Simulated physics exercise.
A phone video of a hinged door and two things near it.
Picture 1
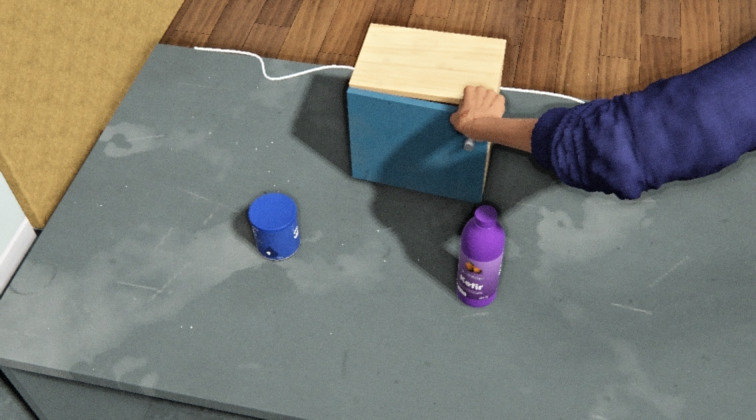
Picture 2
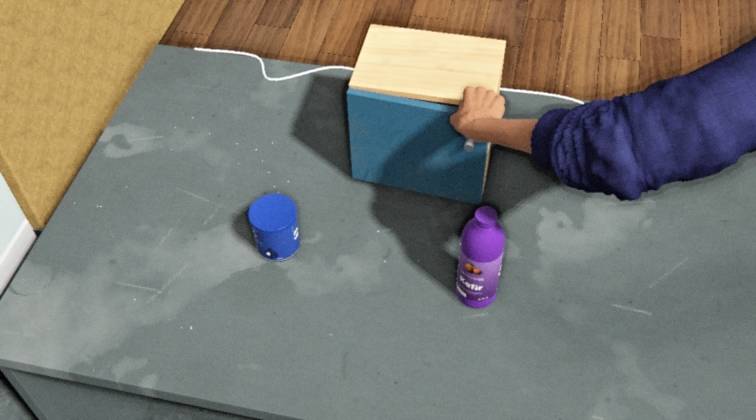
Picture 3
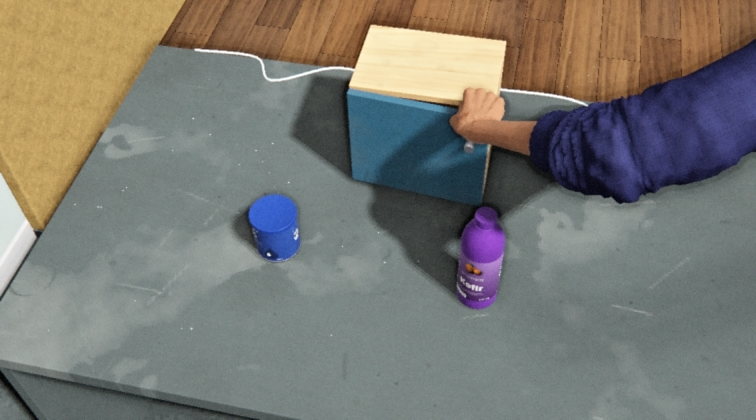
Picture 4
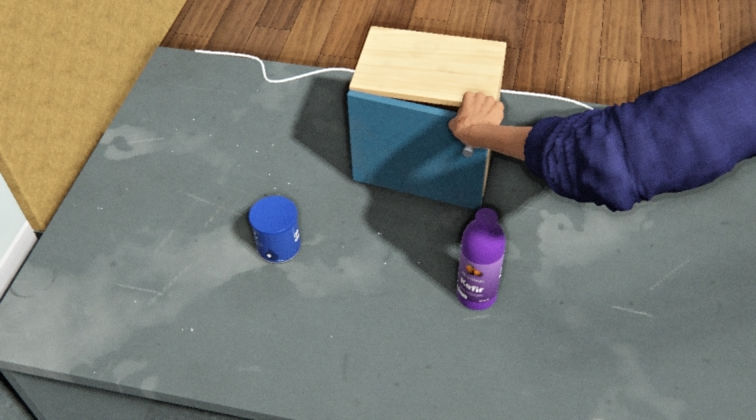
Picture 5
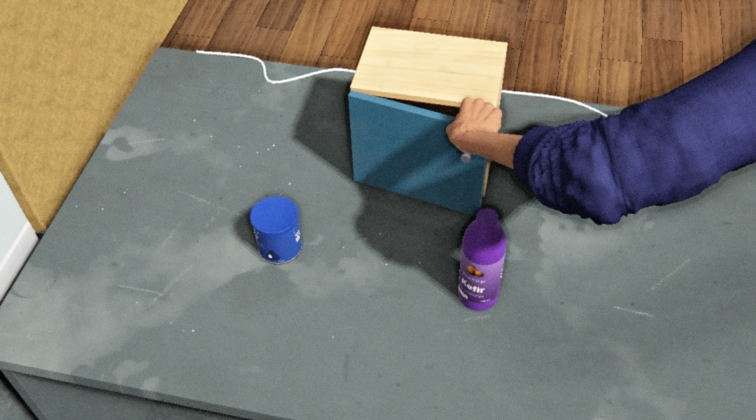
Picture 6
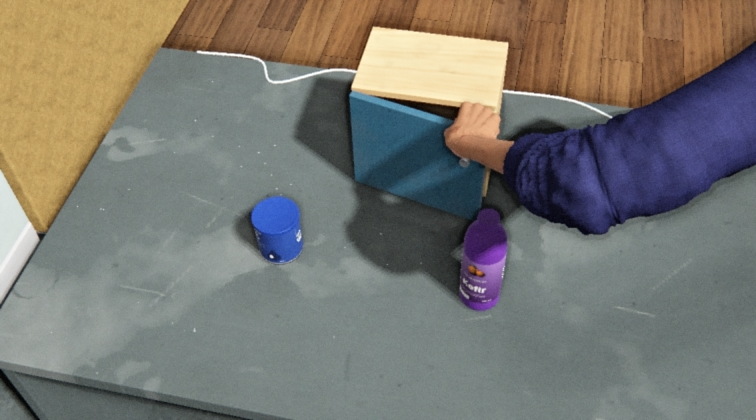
Blue cabinet door opening slightly as a hand pulls its right edge, with a blue pot and purple bottle standing in front.
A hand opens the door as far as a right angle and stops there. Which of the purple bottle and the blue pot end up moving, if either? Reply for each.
Result: The purple bottle stays put, the blue pot stays put.
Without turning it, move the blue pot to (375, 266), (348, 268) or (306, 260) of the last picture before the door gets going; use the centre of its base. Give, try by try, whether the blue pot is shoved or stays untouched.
First it gets pushed, next it gets pushed, and last it stays clear.
Then, 0.78 s after the last picture, door 41° open; purple bottle at rest near (484, 258); blue pot at rest near (278, 231).
Then, 1.72 s after the last picture, door 75° open; purple bottle at rest near (484, 258); blue pot at rest near (278, 231).
At rest, the purple bottle stays untouched, near (484, 258); the blue pot stays untouched, near (278, 231).
